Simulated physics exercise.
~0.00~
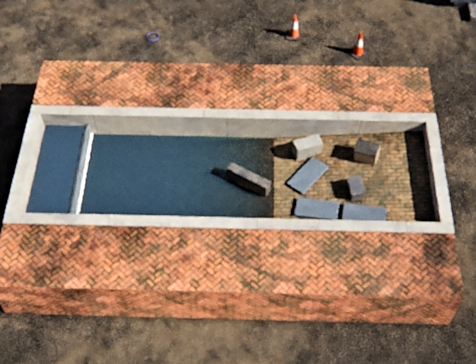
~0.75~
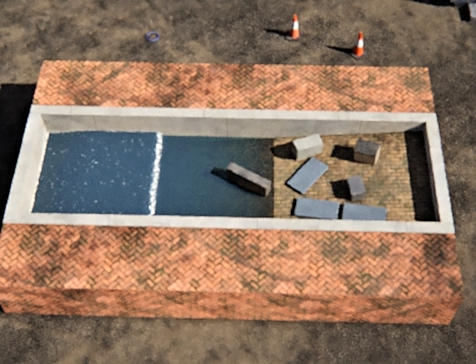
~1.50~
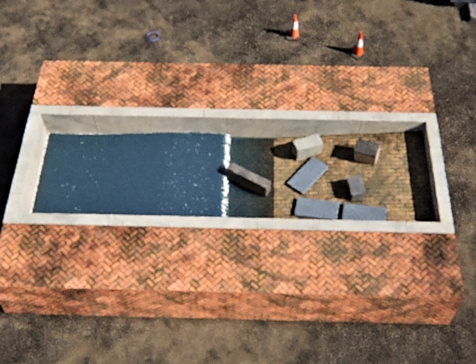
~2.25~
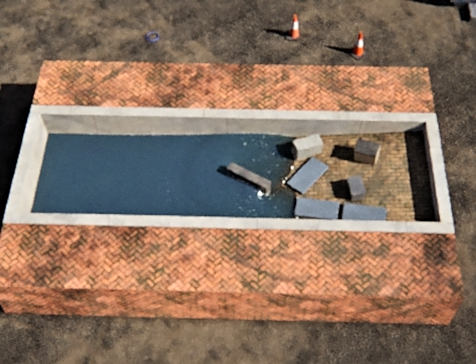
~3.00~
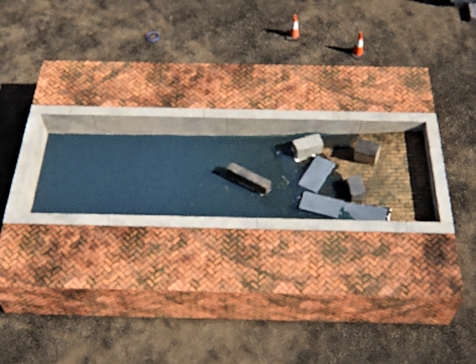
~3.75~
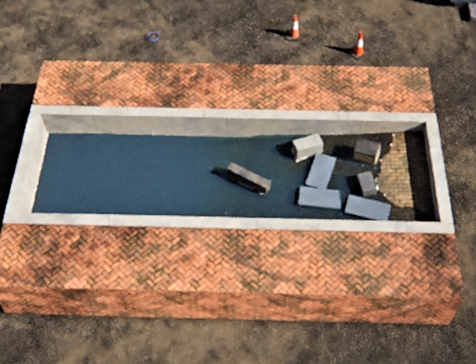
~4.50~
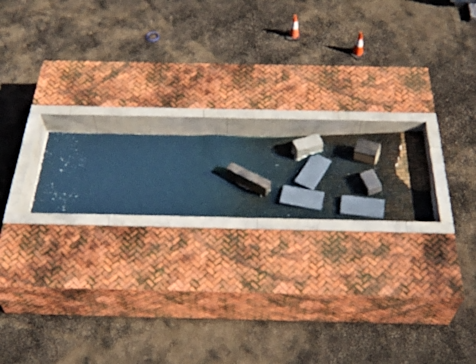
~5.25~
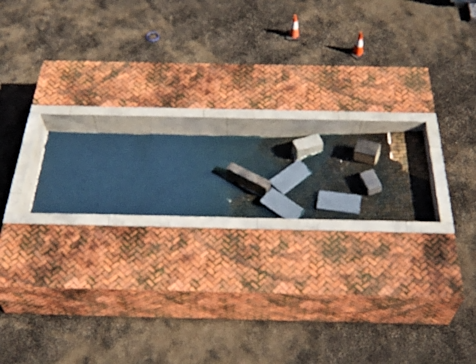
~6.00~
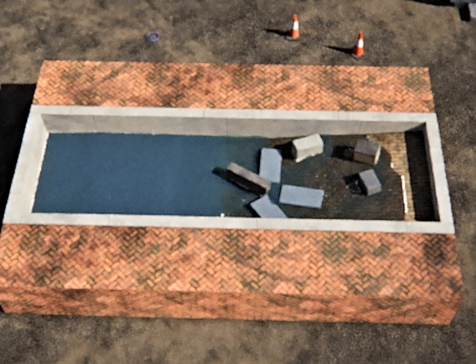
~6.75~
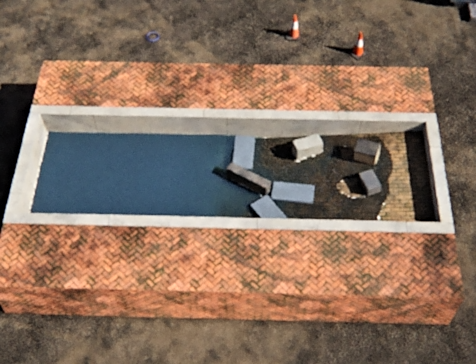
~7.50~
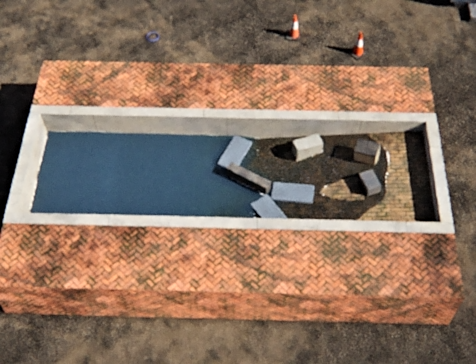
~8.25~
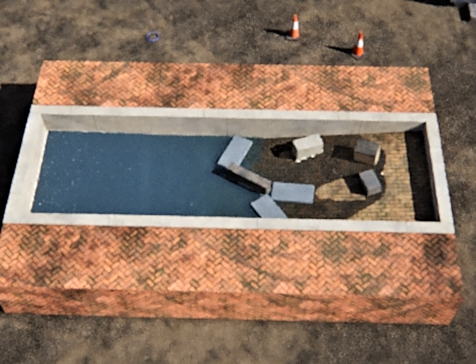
Water released from the left end of a brick-sided basin surges right over a paved slope, nudging pale slabs and a dark block, then draws back, carrying three slabs left until they settle around a fixed-looking beam while the other blocks remain on the partly bared slope.
